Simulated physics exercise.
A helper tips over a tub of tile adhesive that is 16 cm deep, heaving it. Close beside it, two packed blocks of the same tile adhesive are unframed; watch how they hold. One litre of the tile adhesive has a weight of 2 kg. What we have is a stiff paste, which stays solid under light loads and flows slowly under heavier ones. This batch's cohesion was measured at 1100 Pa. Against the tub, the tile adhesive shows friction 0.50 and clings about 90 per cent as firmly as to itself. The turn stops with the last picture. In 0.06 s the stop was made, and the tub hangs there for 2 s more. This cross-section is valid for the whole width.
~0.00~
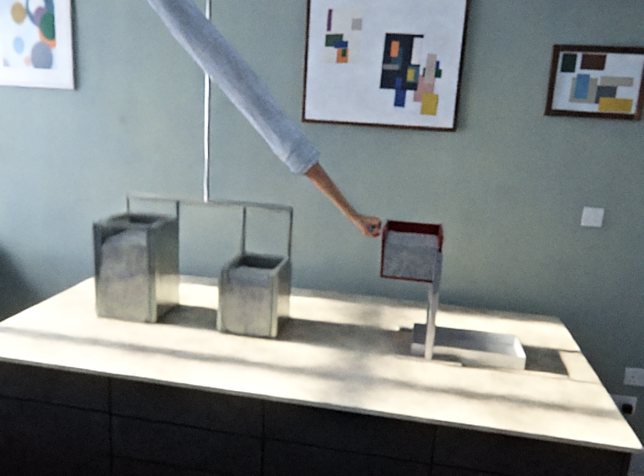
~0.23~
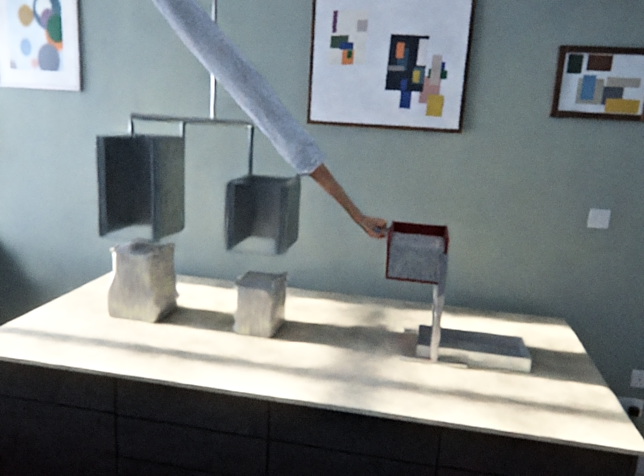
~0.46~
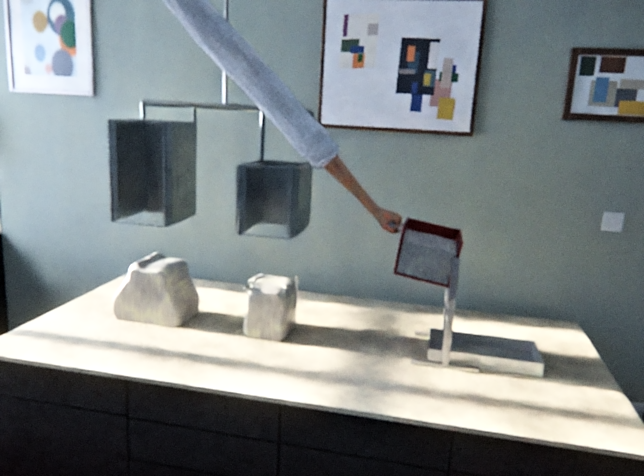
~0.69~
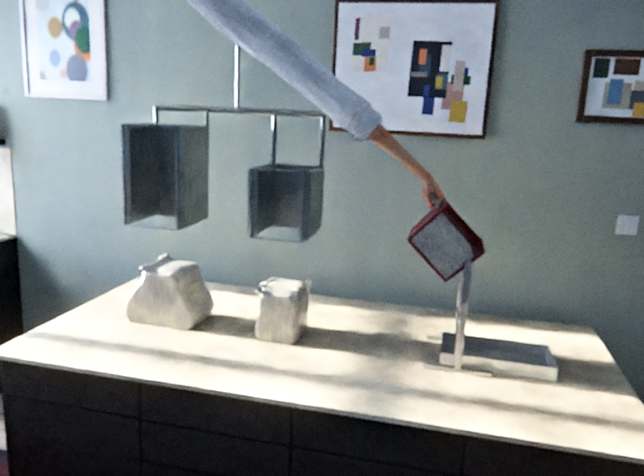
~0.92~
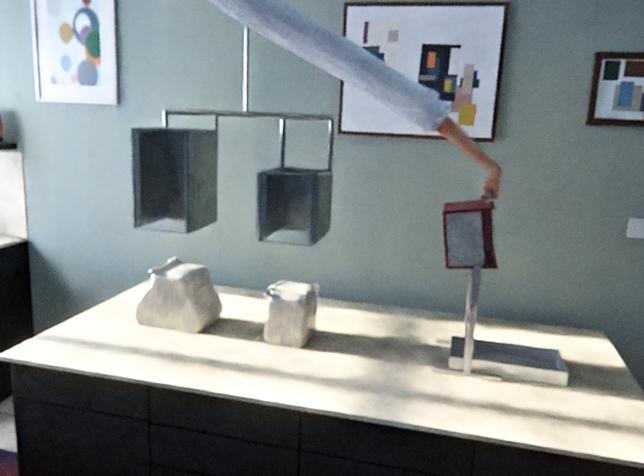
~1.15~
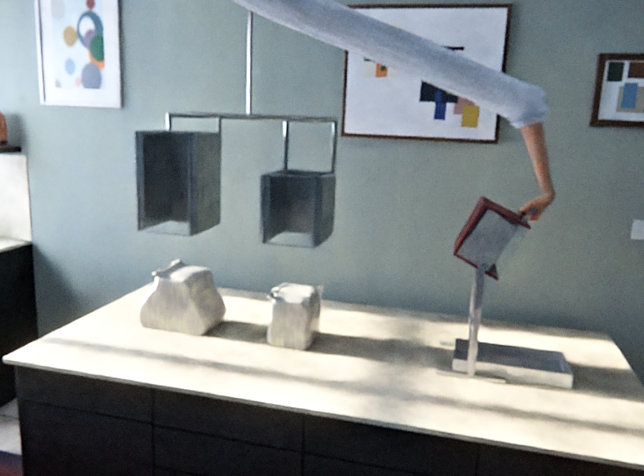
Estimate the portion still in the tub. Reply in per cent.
Roughly 13 per cent remains.
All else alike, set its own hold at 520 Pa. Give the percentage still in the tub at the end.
That comes out at roughly 10 %.
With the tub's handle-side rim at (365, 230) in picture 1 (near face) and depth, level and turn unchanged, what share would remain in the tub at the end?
Some 12 percent would still be in the tub at the end.
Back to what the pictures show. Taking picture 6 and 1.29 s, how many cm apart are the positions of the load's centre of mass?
Roughly 5 centimetres.
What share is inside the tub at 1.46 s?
About 30 %.
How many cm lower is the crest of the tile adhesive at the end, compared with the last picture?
13 cm.
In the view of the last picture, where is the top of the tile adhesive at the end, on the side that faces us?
I'd say it peaks at roughly (467, 246) in the last picture.
After 1.29 s, the tub is at 115 degrees and holds 92 %.
After 1.46 s, the tub is at 115 degrees and holds 29 %.
After 1.63 s, the tub is at 115 degrees and holds 13 %.
After 1.80 s, the tub is at 115 degrees and holds 13 %.
After 3.15 s, at the end, the tub is at 115 degrees and holds 13 %.
